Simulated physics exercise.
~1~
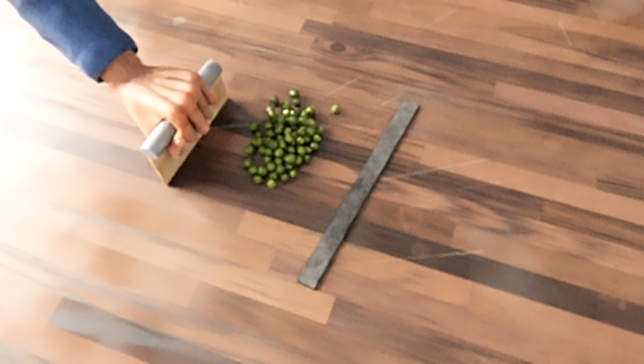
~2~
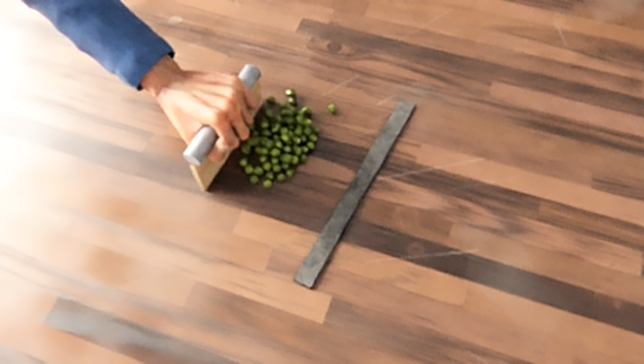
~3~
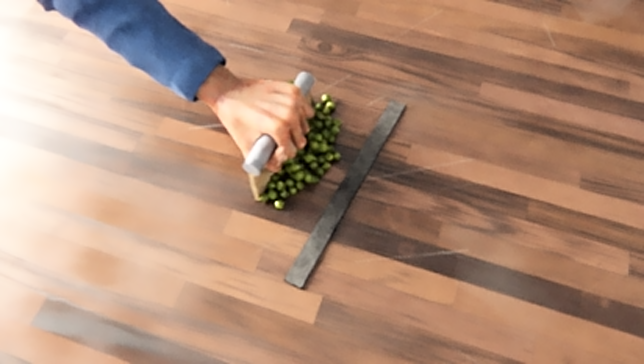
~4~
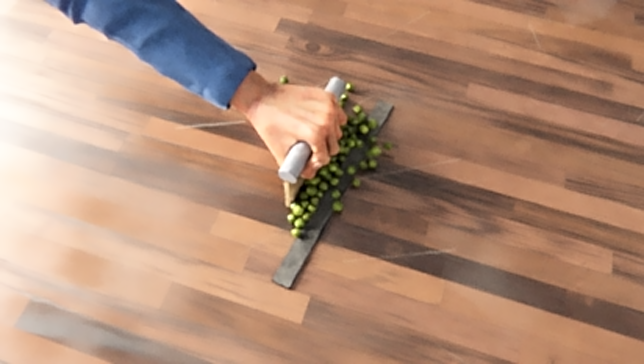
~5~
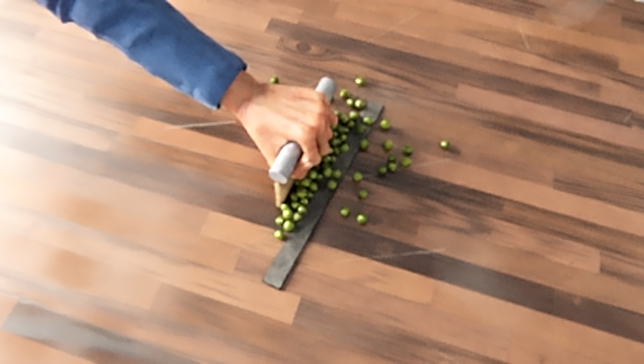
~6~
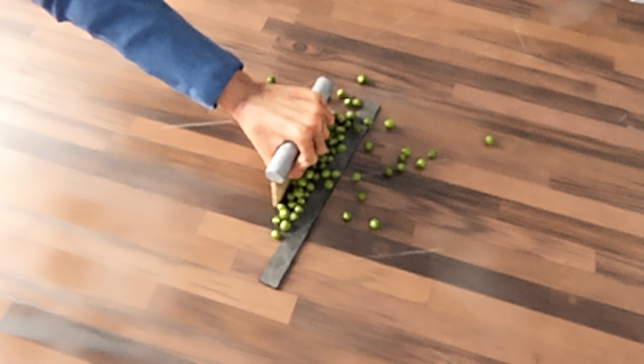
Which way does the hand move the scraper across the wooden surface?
The hand moves the scraper to the right, toward the dark strip.
